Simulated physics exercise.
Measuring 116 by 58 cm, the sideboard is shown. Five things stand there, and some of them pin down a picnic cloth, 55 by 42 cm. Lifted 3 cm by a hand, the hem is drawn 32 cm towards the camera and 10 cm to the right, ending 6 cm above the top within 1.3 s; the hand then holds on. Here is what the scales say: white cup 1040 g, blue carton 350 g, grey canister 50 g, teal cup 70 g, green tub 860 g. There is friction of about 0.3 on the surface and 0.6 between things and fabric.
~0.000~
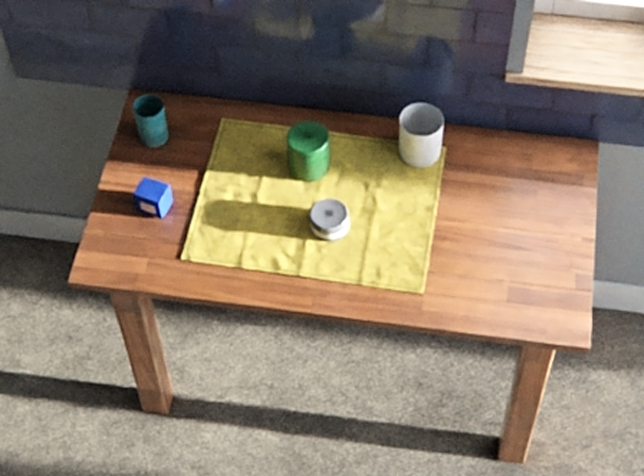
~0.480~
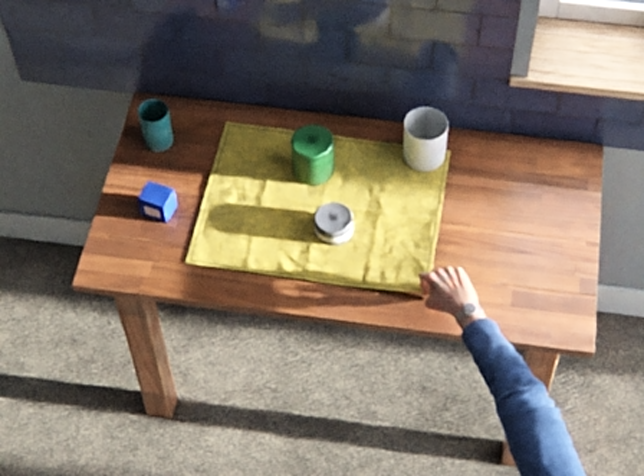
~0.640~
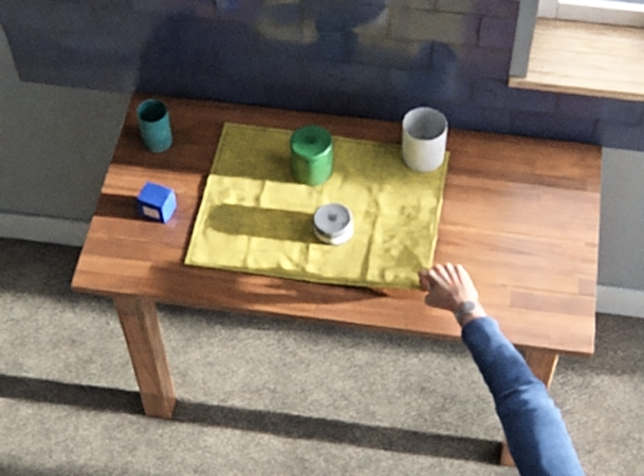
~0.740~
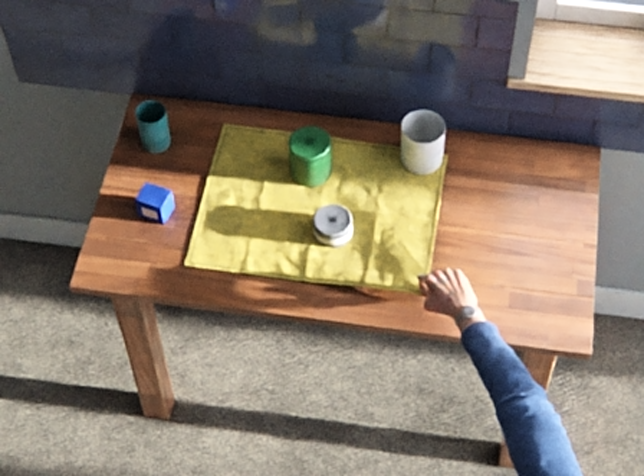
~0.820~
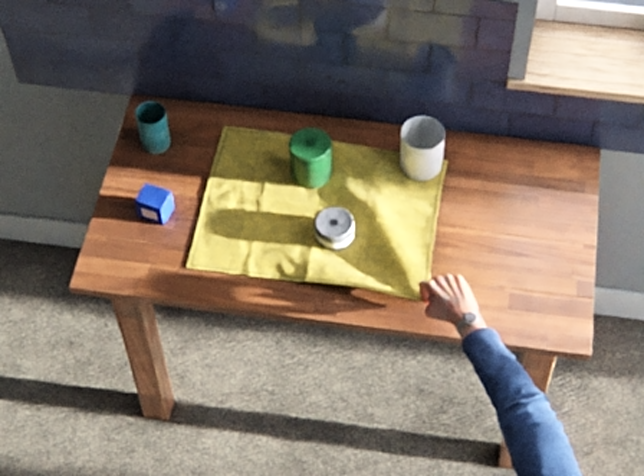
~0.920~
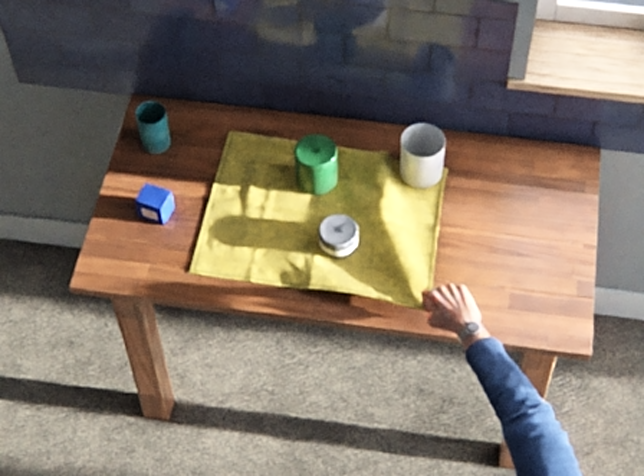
The video shows a wooden table with a yellow cloth under green, grey and white containers, a teal cup and blue carton beside it; a hand grips the cloth's front right corner and pulls, shifting cloth, green and grey containers slightly.
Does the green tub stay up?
Ends up on.
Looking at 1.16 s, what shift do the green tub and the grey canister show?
The green tub is about 10 cm off and the grey canister about 10 cm.
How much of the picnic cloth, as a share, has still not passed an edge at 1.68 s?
About 60 per cent.
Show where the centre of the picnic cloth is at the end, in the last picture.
About (371, 320).
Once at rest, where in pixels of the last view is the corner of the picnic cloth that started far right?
(466, 269) or thereabouts.
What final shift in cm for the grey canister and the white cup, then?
I'd put the grey canister near 35 centimetres and the white cup near 35 centimetres.
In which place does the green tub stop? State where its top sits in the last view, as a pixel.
It comes to rest at about (364, 259).
After 1.2 s, 95 % of the picnic cloth is still over the top; green tub 12 cm off its start, white cup 13 cm off its start, grey canister 12 cm off its start.
After 1.4 s, 80 % of the picnic cloth is still over the top; green tub 21 cm off its start, white cup 23 cm off its start, grey canister 21 cm off its start.
After 1.7 s, 60 % of the picnic cloth is still over the top; green tub 30 cm off its start at (361, 243), white cup 31 cm off its start at (439, 236), grey canister 31 cm off its start at (372, 333).
After 1.9 s, 50 % of the picnic cloth is still over the top; green tub 34 cm off its start, white cup 34 cm off its start, grey canister 33 cm off its start.
After 3.5 s, 50 % of the picnic cloth is still over the top; green tub 35 cm off its start at (364, 259), white cup 34 cm off its start at (442, 247), grey canister 34 cm off its start at (376, 357).
